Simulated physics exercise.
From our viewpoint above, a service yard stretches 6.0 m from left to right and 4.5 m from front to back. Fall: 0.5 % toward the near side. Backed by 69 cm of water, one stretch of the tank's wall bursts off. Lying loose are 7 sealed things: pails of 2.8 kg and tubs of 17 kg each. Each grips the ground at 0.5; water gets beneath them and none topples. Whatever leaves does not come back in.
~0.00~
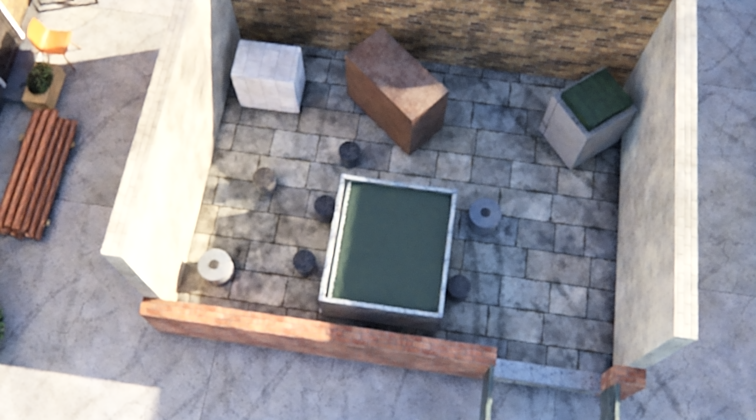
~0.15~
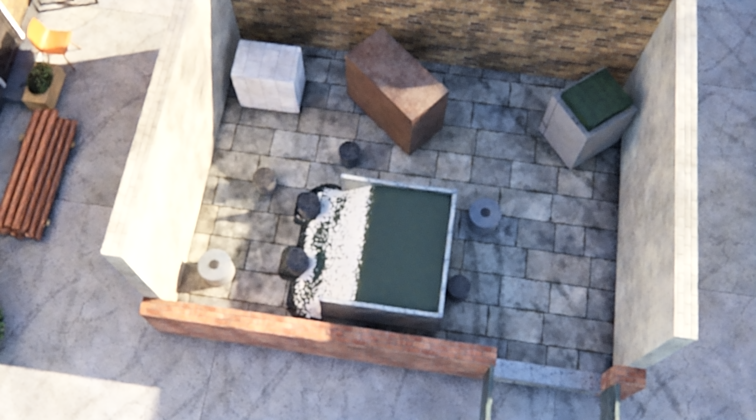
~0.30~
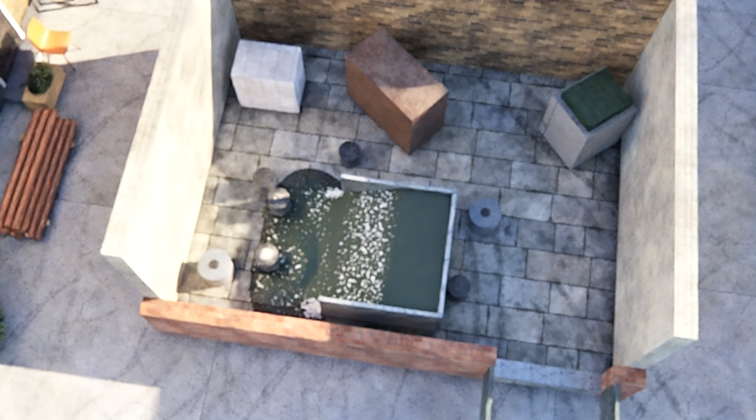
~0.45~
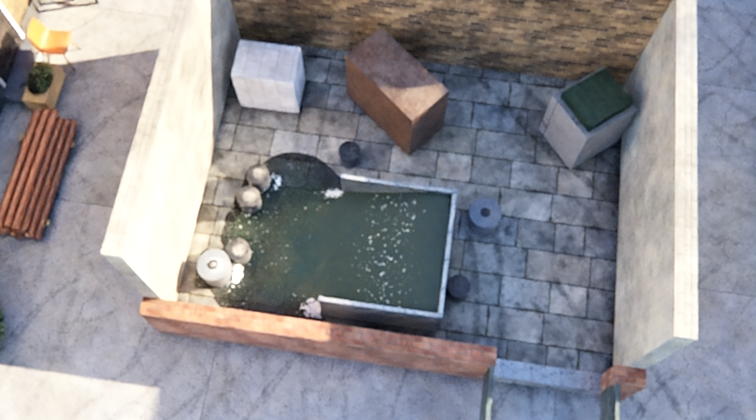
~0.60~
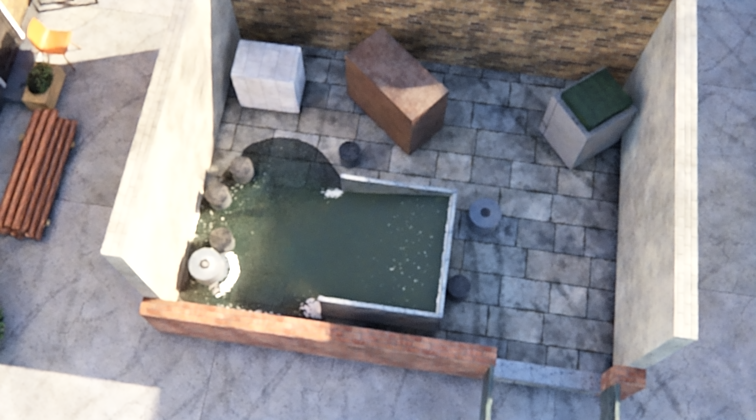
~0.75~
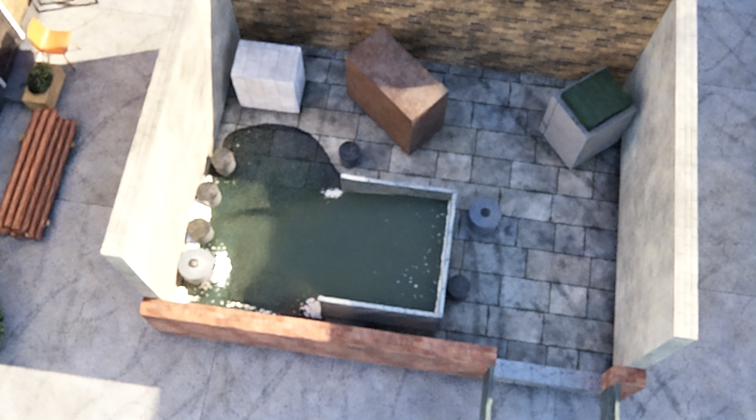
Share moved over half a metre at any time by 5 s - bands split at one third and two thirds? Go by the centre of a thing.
My bet is the share reaches two thirds or more.
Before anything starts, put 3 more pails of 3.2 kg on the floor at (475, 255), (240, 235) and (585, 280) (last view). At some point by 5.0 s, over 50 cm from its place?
Order as given: Stays inside it, goes farther, stays inside it.
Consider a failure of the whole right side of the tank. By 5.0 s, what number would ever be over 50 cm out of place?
In that case the number is 2.
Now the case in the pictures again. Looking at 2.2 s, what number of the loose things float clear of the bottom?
I get 4.
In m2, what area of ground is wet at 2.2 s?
The covered patch comes to about 10.5 m2.
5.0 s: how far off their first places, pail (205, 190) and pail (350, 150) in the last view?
Object 1: 150 cm. Object 2: 300 cm.
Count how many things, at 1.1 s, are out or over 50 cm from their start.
3 in all.
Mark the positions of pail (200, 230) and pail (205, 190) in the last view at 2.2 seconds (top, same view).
Estimated pixels: (221, 144) and (223, 115).
After 1.1 s 3 of 7 are over 50 cm from their spots; 4 afloat.
After 2.2 s 3 of 7 are over 50 cm from their spots; 4 afloat.
After 3.5 s 5 of 7 are over 50 cm from their spots; 5 afloat.
After 5.0 s 5 of 7 are over 50 cm from their spots, and 5 have been at some point; 4 afloat.
